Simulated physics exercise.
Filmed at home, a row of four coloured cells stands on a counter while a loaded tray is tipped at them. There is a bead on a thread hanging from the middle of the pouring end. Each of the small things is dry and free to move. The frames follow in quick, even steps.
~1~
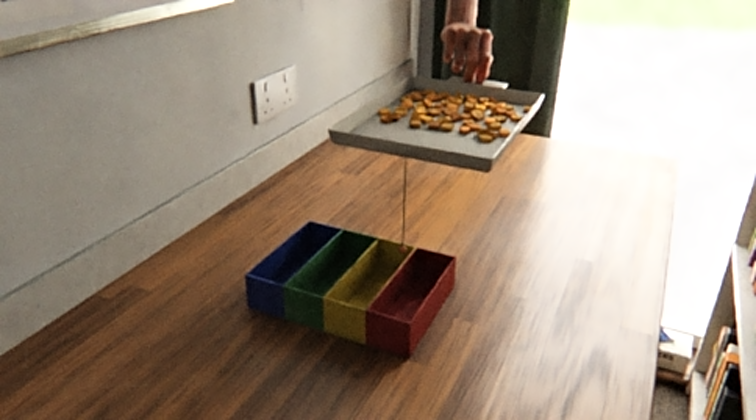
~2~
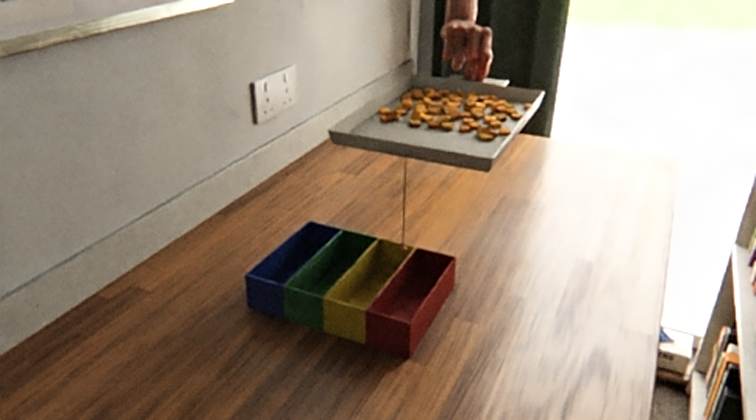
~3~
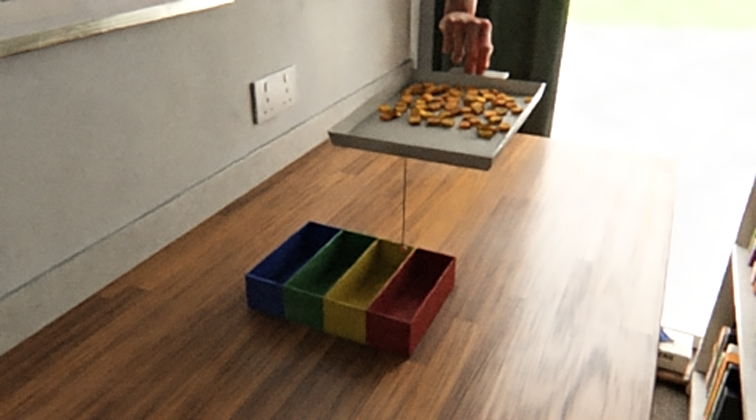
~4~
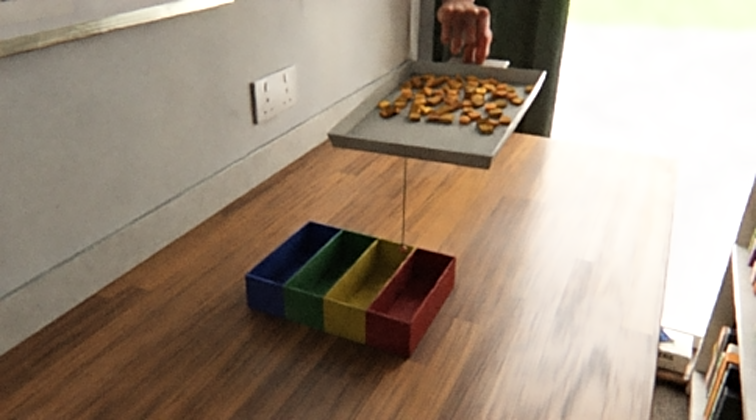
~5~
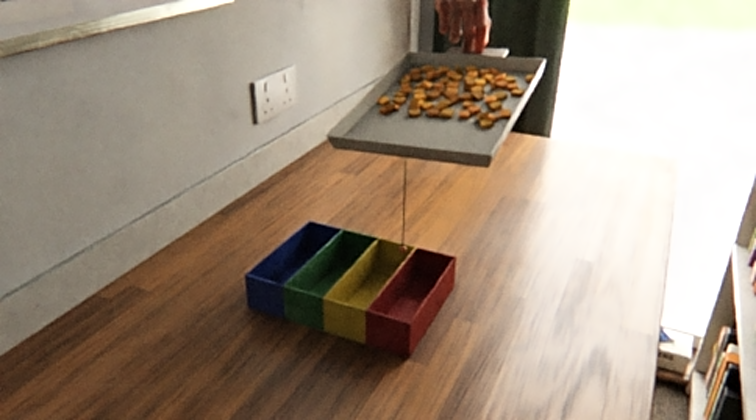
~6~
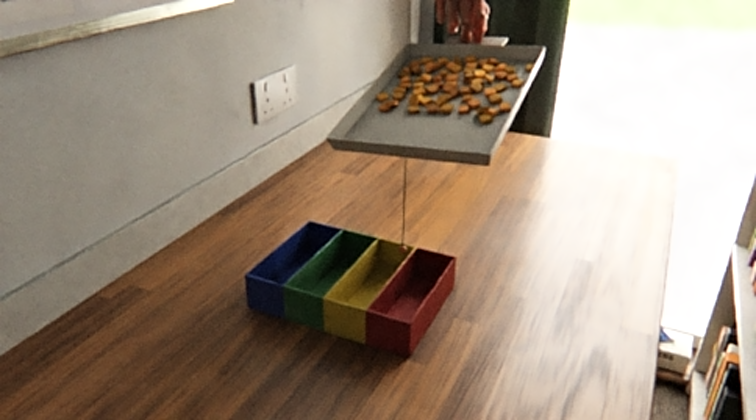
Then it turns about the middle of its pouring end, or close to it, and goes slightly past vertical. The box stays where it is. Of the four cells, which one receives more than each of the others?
The green cell receives the most.
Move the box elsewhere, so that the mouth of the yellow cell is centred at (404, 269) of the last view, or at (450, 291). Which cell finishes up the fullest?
The cell in blue, then the cell in blue.
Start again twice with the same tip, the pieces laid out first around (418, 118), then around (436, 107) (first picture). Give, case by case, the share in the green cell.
That would be 60 per cent, and then 60 per cent.
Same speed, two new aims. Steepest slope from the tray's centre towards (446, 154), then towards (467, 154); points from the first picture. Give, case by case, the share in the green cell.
The first comes to 0 %, while the second comes to 0 %.
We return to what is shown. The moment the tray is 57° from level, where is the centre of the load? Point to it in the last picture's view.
Close to (374, 131).
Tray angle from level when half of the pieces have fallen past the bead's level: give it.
It has tipped about 110 degrees.
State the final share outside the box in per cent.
About 0 per cent.
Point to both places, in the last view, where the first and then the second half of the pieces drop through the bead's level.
It goes through near (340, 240) first, then near (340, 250).
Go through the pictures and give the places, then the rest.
In the first picture, corners of the pouring end near (333, 129) and (490, 157), level; middle of the load near (452, 111), small crackers; bead on its thread near (403, 250); blue cell near (265, 293); green cell near (304, 305); yellow cell near (345, 317); red cell near (388, 330).
In the second picture, corners of the pouring end near (333, 129) and (490, 156), level; middle of the load near (452, 110).
In the third picture, corners of the pouring end near (332, 130) and (490, 155), tipped barely, lowest at the left corner; middle of the load near (452, 105).
In the fourth picture, corners of the pouring end near (331, 132) and (489, 154), tipped a little, lowest at the left corner; middle of the load near (452, 98).
In the fifth picture, corners of the pouring end near (331, 134) and (488, 153), tipped a little, lowest at the left corner; middle of the load near (452, 91).
In the sixth picture, corners of the pouring end near (331, 136) and (487, 152), tipped a little, lowest at the left corner; middle of the load near (451, 85); blue cell near (265, 293); green cell near (304, 305); yellow cell near (345, 317); red cell near (388, 330).
Shortly afterwards, tray tipped steeply; the whole lot on the tray.
Next, tray tipped right over; the bulk on the tray; a little in the green cell; a little in the blue cell; only a few in the yellow cell; only a few falling or outside the box.
Some moments later, tray tipped past a quarter turn; near half in the green cell; near a quarter in the yellow cell; near a quarter in the blue cell; a little in the red cell.
In the end, tray tipped past a quarter turn; near half in the green cell; near a quarter in the yellow cell; near a quarter in the blue cell; a little in the red cell.
